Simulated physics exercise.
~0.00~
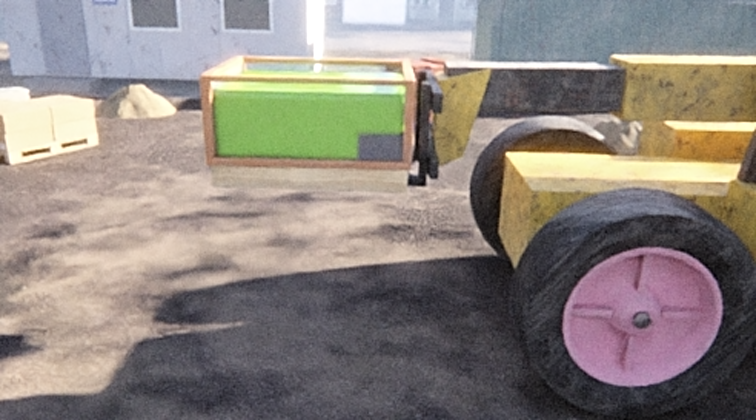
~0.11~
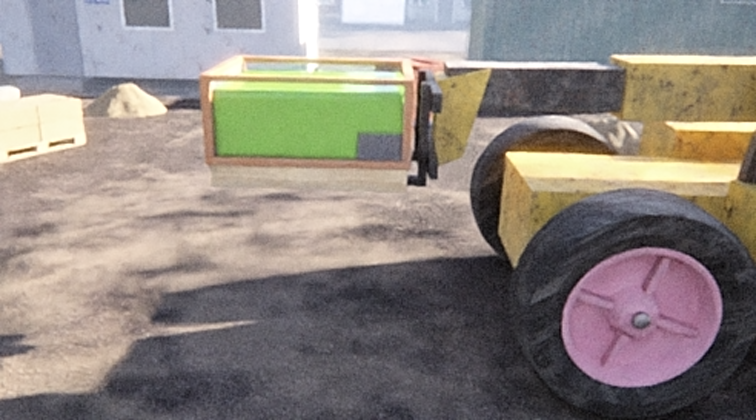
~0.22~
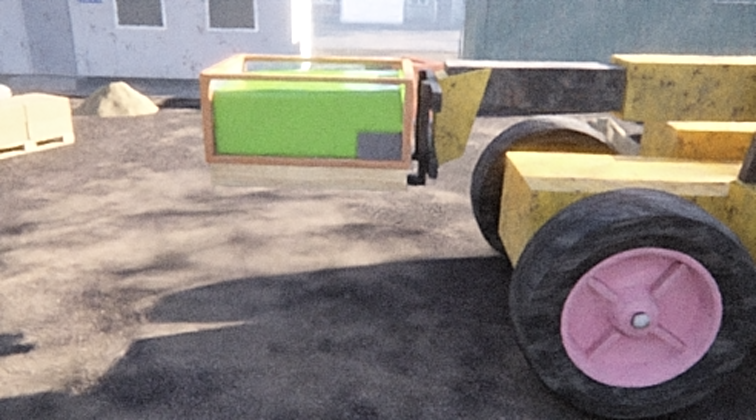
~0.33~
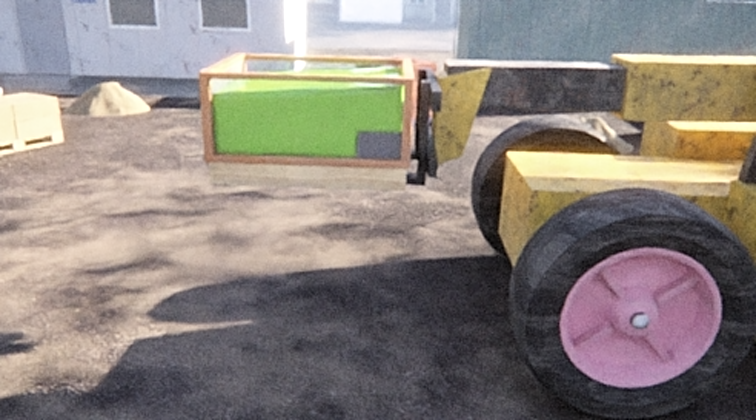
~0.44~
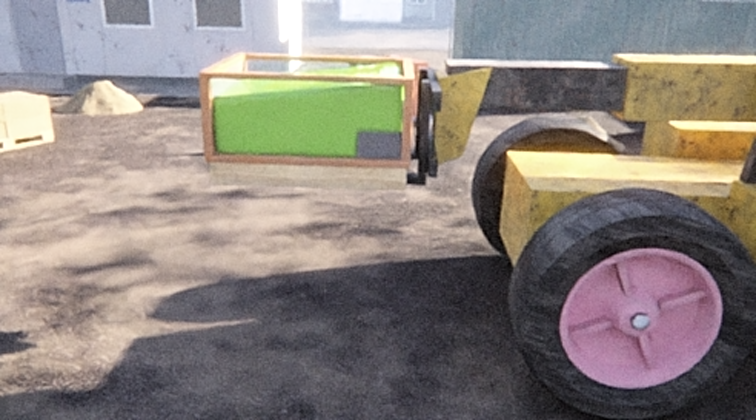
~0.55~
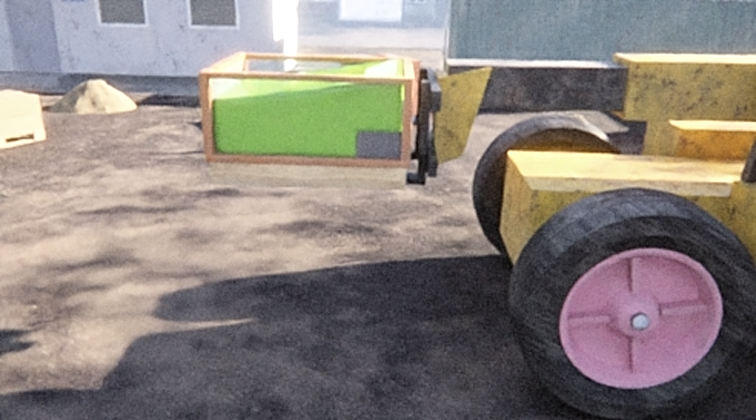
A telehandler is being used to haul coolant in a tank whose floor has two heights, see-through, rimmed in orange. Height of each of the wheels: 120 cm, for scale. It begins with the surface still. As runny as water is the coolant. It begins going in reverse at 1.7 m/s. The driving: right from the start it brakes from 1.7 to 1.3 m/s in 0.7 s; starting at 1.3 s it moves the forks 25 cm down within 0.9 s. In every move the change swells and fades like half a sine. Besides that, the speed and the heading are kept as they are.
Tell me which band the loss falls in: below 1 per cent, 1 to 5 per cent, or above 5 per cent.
It falls below 1 per cent.
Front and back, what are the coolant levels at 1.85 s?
Front 34 cm and back 42 cm.
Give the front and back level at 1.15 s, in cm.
Close to 44 cm at the front end and 34 cm at the back end.
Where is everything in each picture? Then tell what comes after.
In the first picture, the surface is at (229, 87) by the front wall; at (391, 90) by the back wall; it lies level with the rim line; edge of the step at (381, 135); the front is on the left, levels are read along the near wall.
In the second picture, the surface is at (229, 87) by the front wall; at (391, 90) by the back wall; it lies level with the rim line.
In the third picture, the surface is at (229, 85) by the front wall; at (391, 89) by the back wall; it lies level with the rim line.
In the fourth picture, the surface is at (229, 90) by the front wall; it climbs 5° towards the back.
In the fifth picture, the surface is at (229, 95) by the front wall; it climbs 7° towards the back.
In the sixth picture, the surface is at (229, 96) by the front wall; at (391, 74) by the back wall; it climbs 9° towards the back.
Then, 1.15 s in, the surface is 44 cm up at the front and 35 cm at the back; nothing has left.
Then, 1.85 s in, the surface is 35 cm up at the front and 43 cm at the back; nothing has left.
Then, 2.75 s in, the surface is 43 cm up at the front and 33 cm at the back; nothing has left.
Then, 5.18 s in, nothing has left.
